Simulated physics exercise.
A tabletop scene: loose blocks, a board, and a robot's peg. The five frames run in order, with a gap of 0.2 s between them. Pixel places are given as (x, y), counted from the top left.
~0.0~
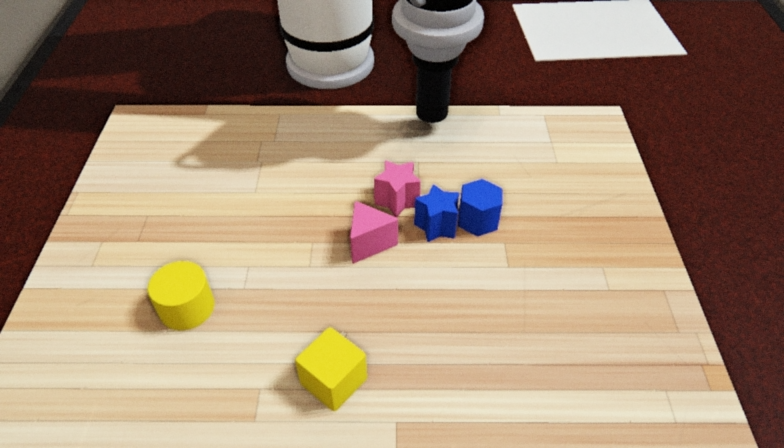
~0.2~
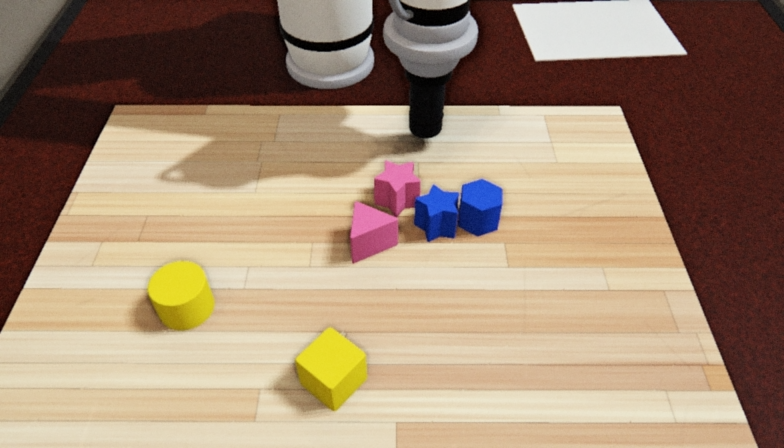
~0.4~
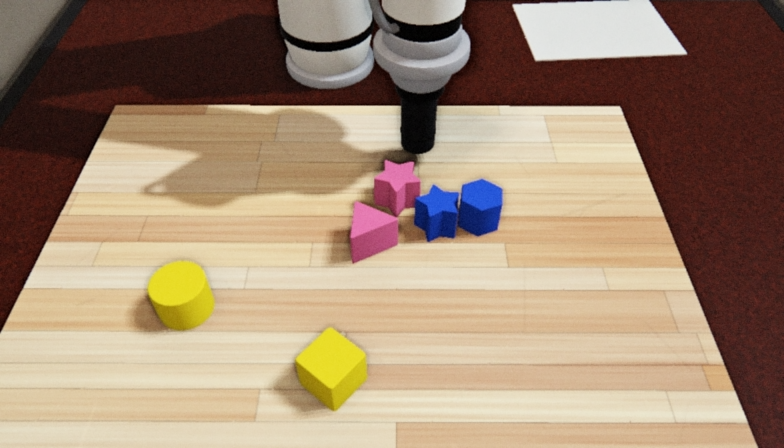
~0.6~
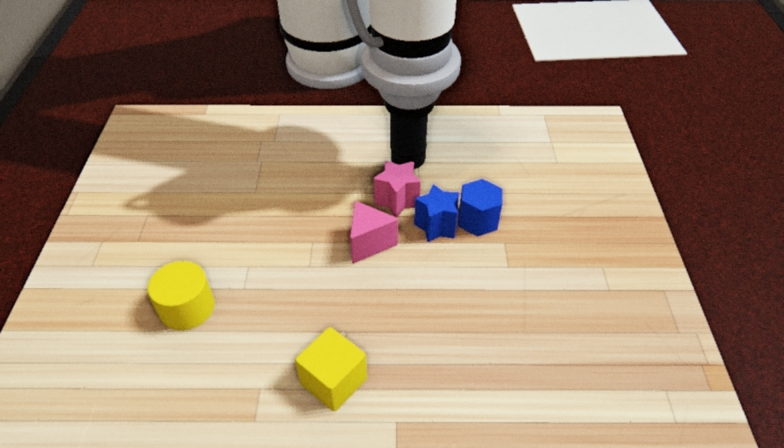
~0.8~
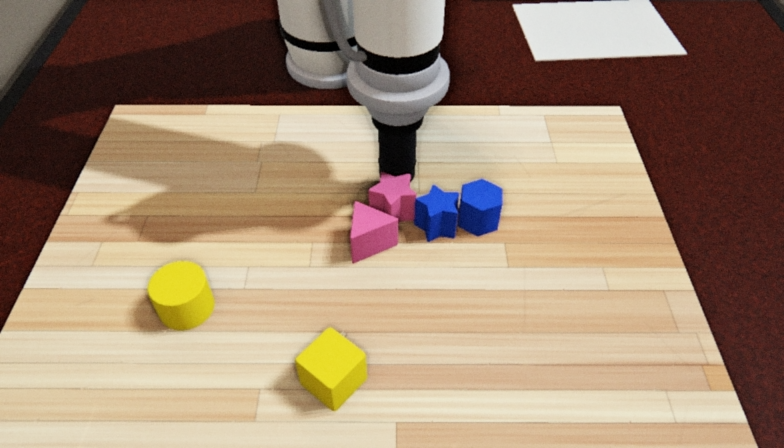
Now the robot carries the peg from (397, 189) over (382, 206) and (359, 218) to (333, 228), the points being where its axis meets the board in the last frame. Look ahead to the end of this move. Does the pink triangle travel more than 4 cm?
I'd say no.
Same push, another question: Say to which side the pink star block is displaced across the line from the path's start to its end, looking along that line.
Pushed left.
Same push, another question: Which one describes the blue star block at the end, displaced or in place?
At the moment the path ends, the blue star block still stands where it did.
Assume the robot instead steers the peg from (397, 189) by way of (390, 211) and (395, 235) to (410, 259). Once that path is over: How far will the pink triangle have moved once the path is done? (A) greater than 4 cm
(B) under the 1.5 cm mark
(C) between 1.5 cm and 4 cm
I choose A.
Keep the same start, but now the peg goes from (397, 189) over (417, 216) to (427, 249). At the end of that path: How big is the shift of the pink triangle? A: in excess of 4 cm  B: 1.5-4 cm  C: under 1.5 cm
My pick is B.
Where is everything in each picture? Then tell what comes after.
In the first frame, peg's lower end (432, 114); pink triangle (368, 219); pink star block (398, 174); blue star block (439, 200).
In the second frame, peg (425, 129); blocks still.
In the third frame, peg (418, 144); blocks still.
In the fourth frame, peg (408, 160); blocks still.
In the fifth frame, peg (397, 175); pink triangle (368, 219); pink star block (393, 186); blue star block (439, 200).
On the path given first. Halfway along, peg (371, 199); pink triangle (363, 237); pink star block (379, 211), turned 20° anticlockwise.
At the end, peg (332, 214); pink triangle (362, 246), turned 25° anticlockwise; pink star block (369, 216), turned 50° anticlockwise; blue star block still.
